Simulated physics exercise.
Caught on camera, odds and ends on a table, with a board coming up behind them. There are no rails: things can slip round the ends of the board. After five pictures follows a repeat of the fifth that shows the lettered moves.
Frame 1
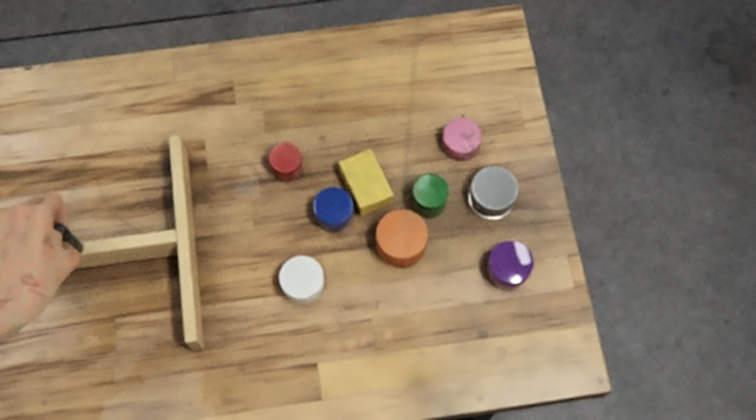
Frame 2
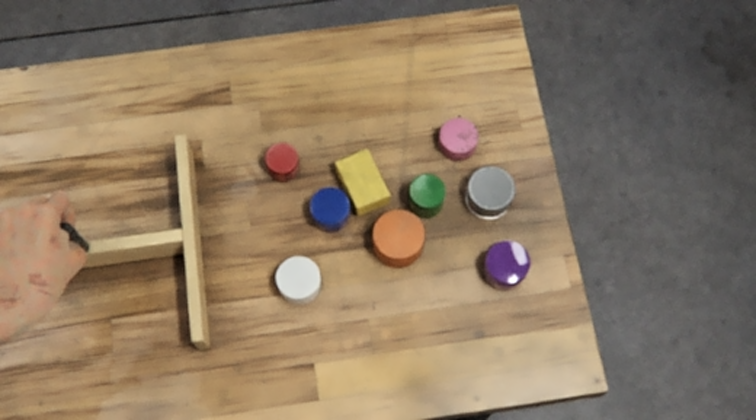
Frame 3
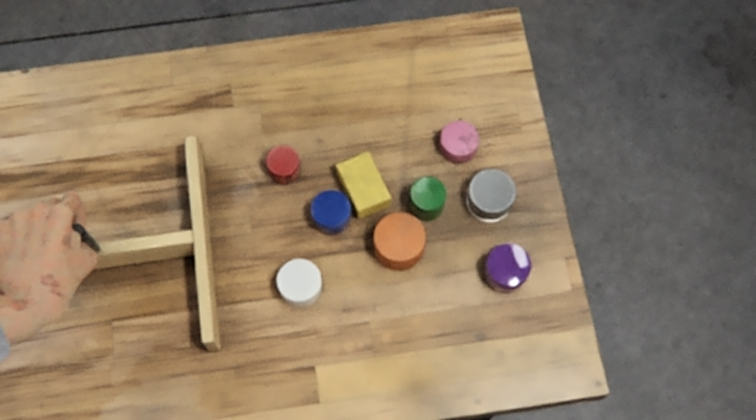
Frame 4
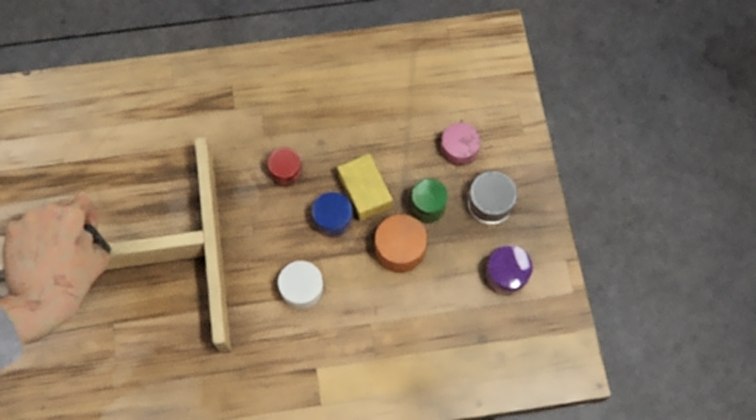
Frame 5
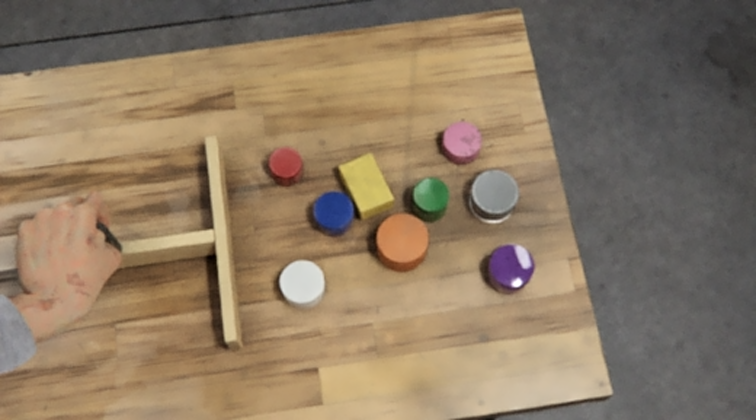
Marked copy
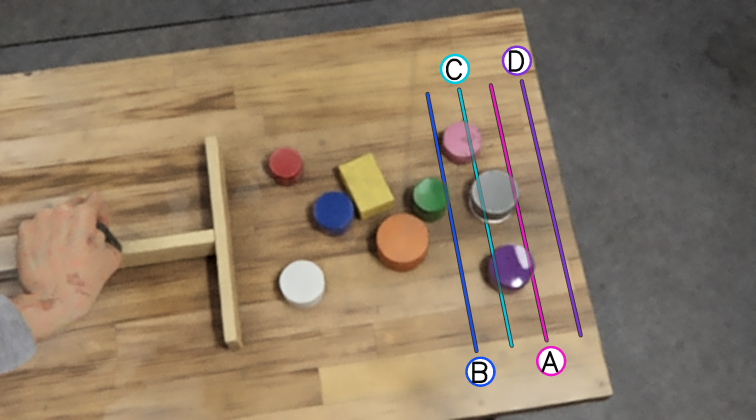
The clip shows a hand gripping a wooden T-shaped pusher and sliding its board slowly rightward across a wooden table, toward a scattered group of coloured round containers and a yellow block, which stay in place as the gap narrows.
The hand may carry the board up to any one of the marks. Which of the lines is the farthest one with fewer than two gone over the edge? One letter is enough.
No second one falls up to C.
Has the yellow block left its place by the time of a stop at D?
Yes.
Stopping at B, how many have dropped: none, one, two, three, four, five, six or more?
In all, none.
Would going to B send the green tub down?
No.
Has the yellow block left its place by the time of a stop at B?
By then, yes.
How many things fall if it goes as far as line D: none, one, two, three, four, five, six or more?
By then, six or more.
On the marked copy, A at (517, 206); B at (451, 216); C at (484, 211); D at (550, 202).
Following C. Soon after the start, board (317, 221); white pot (352, 278); red jar (330, 157).
Later, board (410, 207); grey tin (509, 197); pink tin (473, 134).
In the end, board (483, 197); grey tin over the edge; purple pot (557, 259); one fallen.
As for the rest, A drops four; B is within the limit but short; D drops nine.
